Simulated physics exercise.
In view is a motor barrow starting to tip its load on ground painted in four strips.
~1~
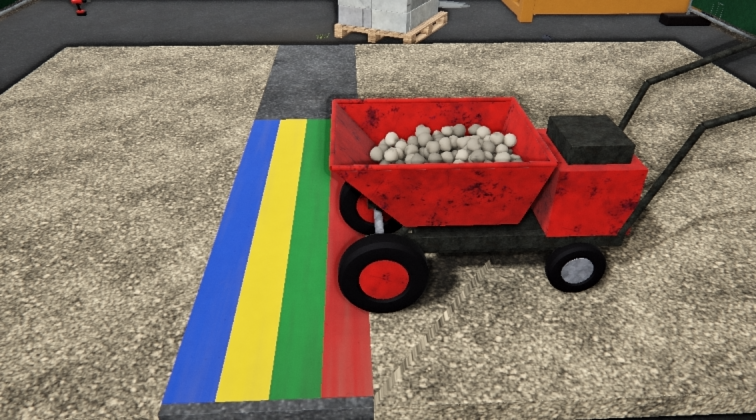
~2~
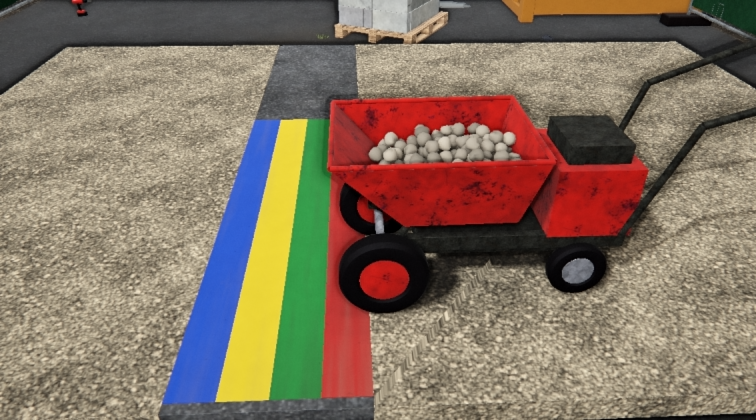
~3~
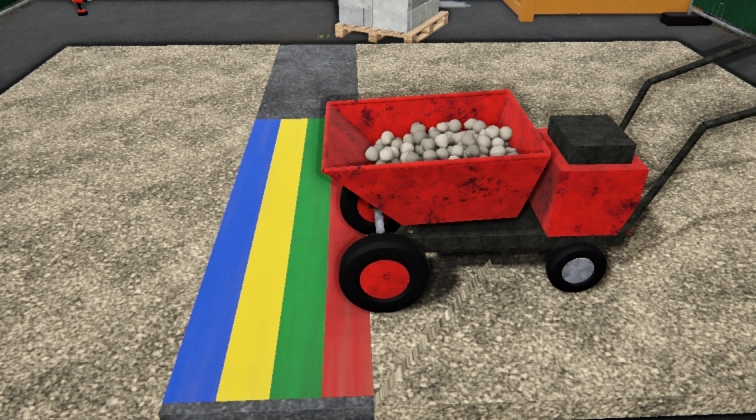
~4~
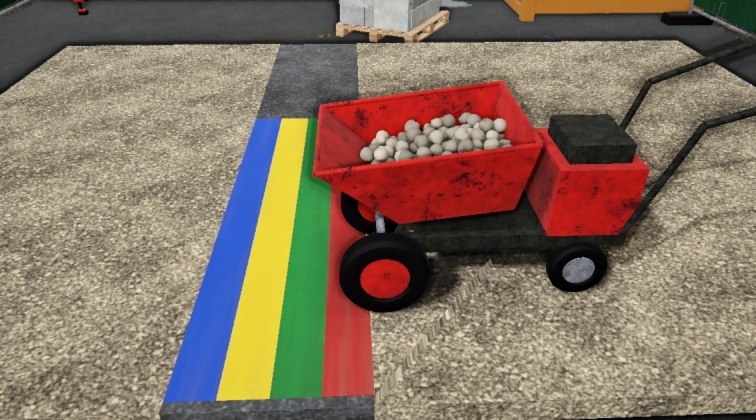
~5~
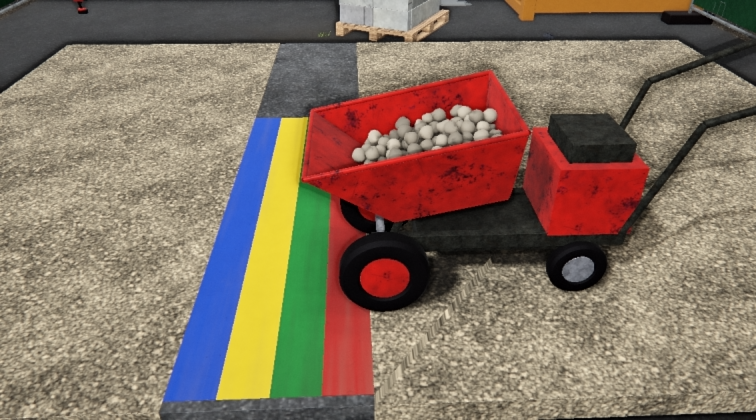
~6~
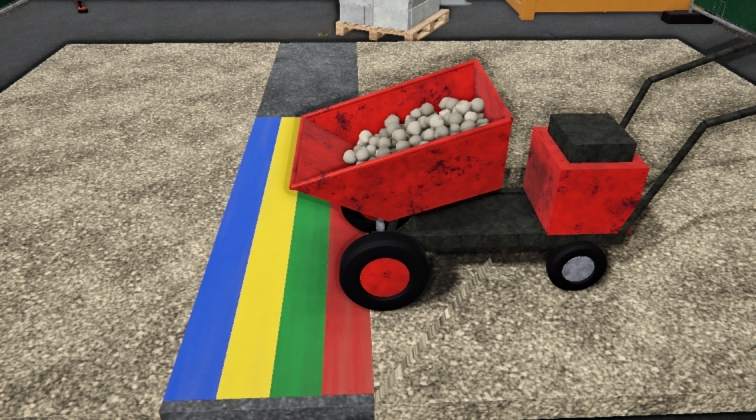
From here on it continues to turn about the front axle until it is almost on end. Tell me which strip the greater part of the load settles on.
The greater part settles on the blue strip.
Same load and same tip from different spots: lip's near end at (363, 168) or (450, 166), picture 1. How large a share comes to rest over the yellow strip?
First spot 30 per cent, second spot 20 per cent.
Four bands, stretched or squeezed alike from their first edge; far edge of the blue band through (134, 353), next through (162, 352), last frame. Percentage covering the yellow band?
I get 40 % for the first one and 20 % for the second.
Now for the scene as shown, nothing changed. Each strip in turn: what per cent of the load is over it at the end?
Split by strip in per cent: Red 0; green 0; yellow 10; blue 40.
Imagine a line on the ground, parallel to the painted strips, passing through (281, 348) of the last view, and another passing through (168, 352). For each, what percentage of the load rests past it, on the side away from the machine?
I'd put it near 80 in a hundred, then near 20 in a hundred.
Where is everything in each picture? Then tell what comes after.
Lip of the skip at (332, 168), level; top of the load at (470, 151), river pebbles; red strip at (347, 343); green strip at (300, 345); yellow strip at (252, 346); blue strip at (204, 348), in the first picture.
Lip of the skip at (330, 169), level; top of the load at (469, 150), in the second picture.
Lip of the skip at (324, 171), tipped barely; top of the load at (465, 146), in the third picture.
Lip of the skip at (316, 175), tipped a little; top of the load at (459, 141), in the fourth picture.
Lip of the skip at (304, 180), tipped a little; top of the load at (468, 128), in the fifth picture.
Lip of the skip at (292, 188), tipped clearly; top of the load at (464, 130); red strip at (348, 341); green strip at (301, 342); yellow strip at (253, 344); blue strip at (205, 345), in the sixth picture.
Soon, skip tipped steeply; all in the skip.
A while on, skip tipped right over; most in the skip; a stray few over the yellow strip; a small part over the blue strip; a stray few falling; a stray few off the paint.
Towards the end, skip tipped right over; about a quarter in the skip; a small part over the yellow strip; about a third over the blue strip; about a quarter off the paint.
Finally, skip tipped right over; about a quarter in the skip; none over the red strip; none over the green strip; a small part over the yellow strip; about a third over the blue strip; about a quarter off the paint.
